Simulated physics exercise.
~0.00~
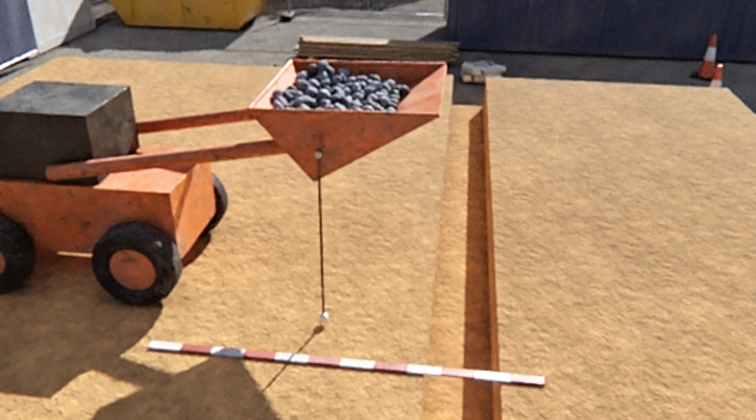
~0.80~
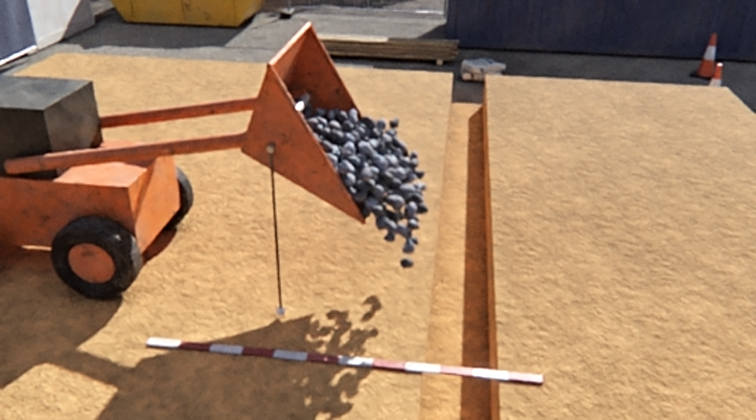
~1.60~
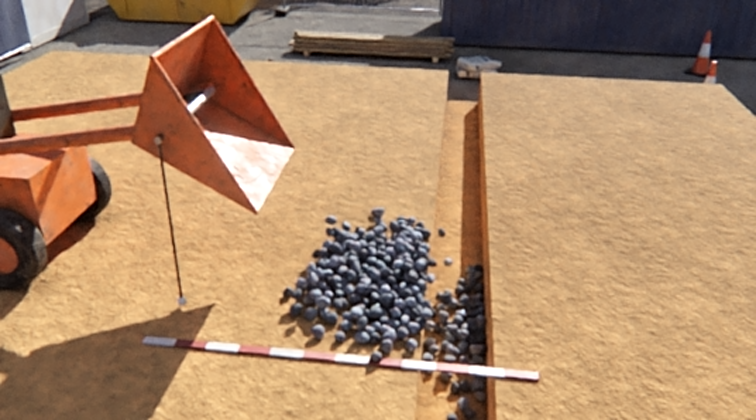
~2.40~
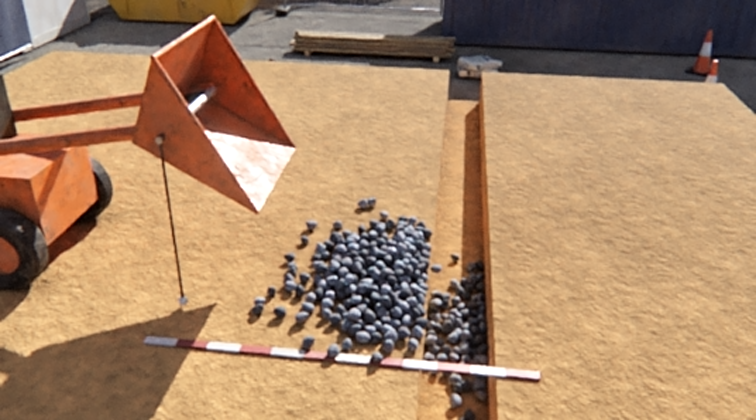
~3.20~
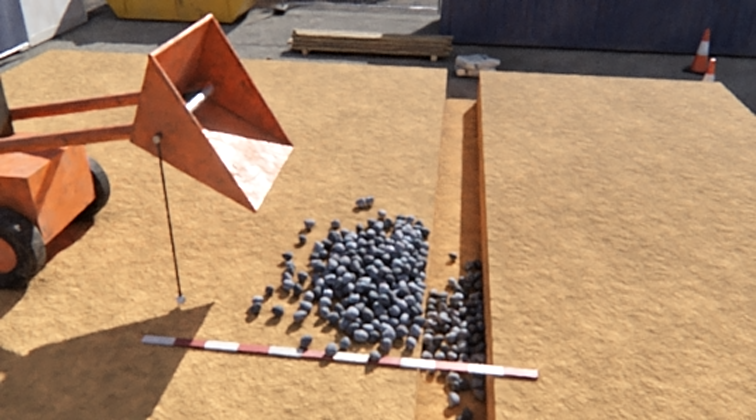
The video shows an orange loader tipping its bucket of dark rounded stones onto sandy ground while backing away to the left; most of the stones settle in a spread heap short of a narrow trench, a smaller share lies inside it, and the emptied bucket stays tilted.
